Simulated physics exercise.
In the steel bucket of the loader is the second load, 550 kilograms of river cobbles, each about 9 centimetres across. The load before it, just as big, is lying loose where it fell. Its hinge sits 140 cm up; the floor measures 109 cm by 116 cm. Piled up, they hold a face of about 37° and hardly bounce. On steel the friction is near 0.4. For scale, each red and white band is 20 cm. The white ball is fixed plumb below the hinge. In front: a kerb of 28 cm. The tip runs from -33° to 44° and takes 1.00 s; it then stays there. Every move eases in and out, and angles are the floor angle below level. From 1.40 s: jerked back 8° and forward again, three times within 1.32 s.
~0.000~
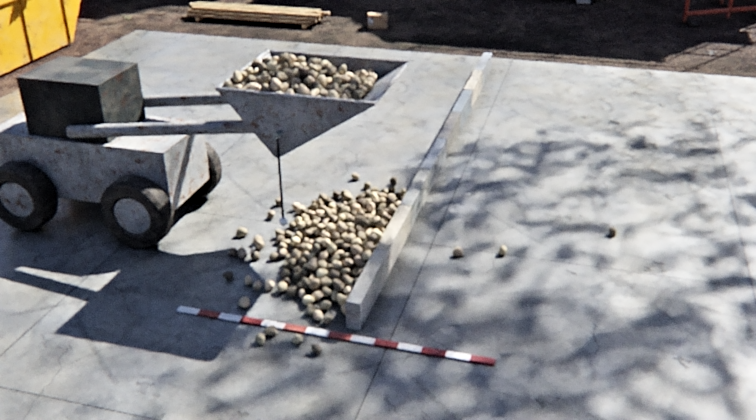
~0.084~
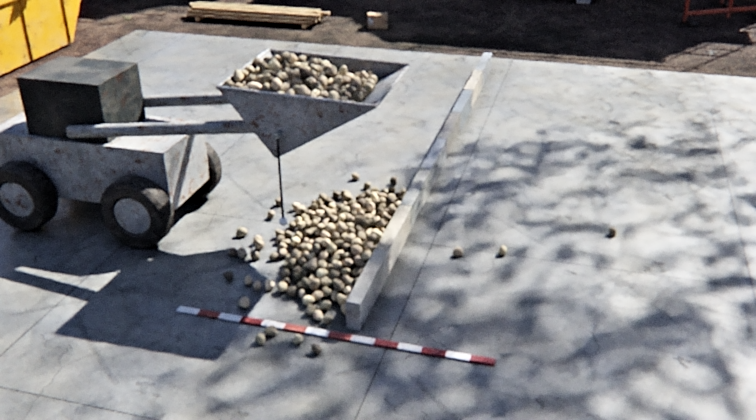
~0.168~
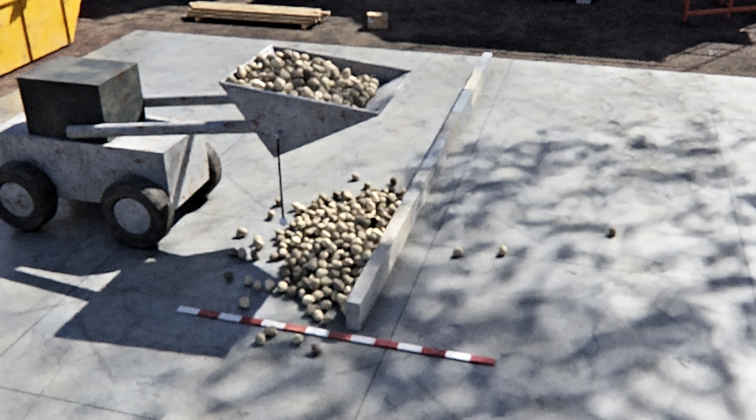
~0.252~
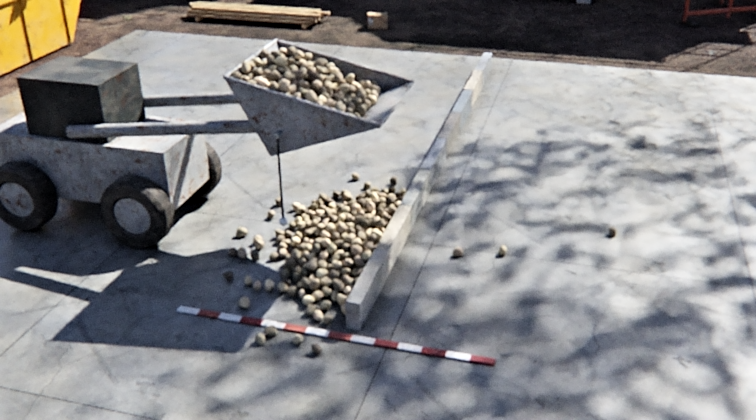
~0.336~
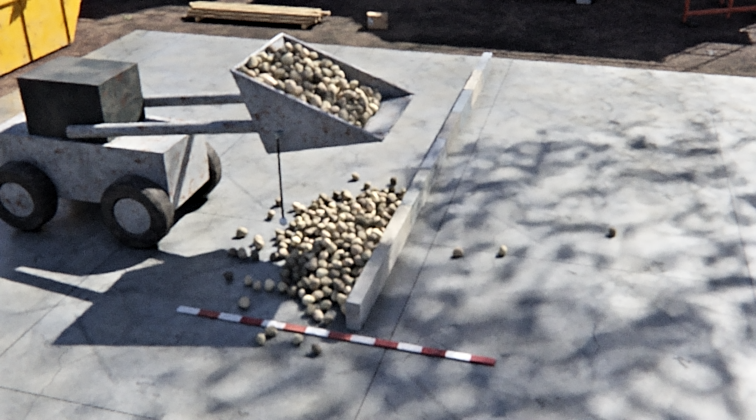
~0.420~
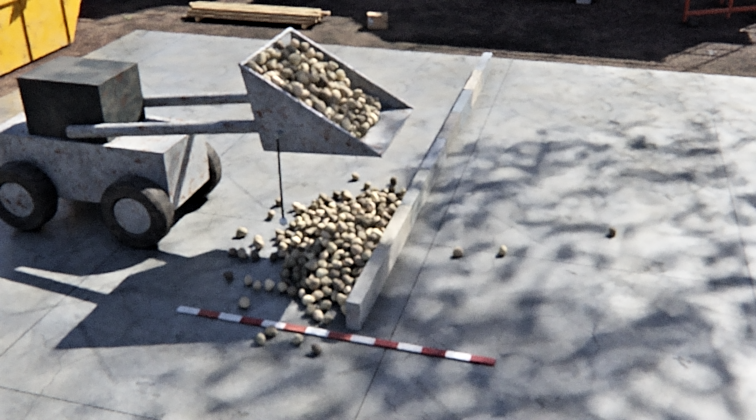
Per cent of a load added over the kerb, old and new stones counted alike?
Some 69 %.
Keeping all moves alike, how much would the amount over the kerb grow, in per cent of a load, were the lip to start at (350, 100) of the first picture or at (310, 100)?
Near 40 per cent from the first place, 10 from the second.
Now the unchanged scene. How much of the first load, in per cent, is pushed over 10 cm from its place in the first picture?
0 %.
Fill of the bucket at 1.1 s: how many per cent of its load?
Held: Around 60 % of the load.
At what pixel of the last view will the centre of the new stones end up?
Centre: Approx. (433, 251).
After 0.8 s the floor is at 32°; in per cent of one load, 100 in the bucket, 99 on this side of the kerb, 1 over the kerb; the foremost stones are at (433, 250).
After 1.1 s the floor is at 44°; in per cent of one load, 59 in the bucket, 135 on this side of the kerb, 5 over the kerb; the foremost stones are at (455, 232).
After 3.2 s the floor is at 44°; in per cent of one load, 0 in the bucket, 130 on this side of the kerb, 69 over the kerb; the foremost stones are at (654, 275).
After 6.0 s the floor is at 44°; in per cent of one load, 0 in the bucket, 130 on this side of the kerb, 69 over the kerb; the foremost stones are at (654, 275). Net gain over the kerb, 69.
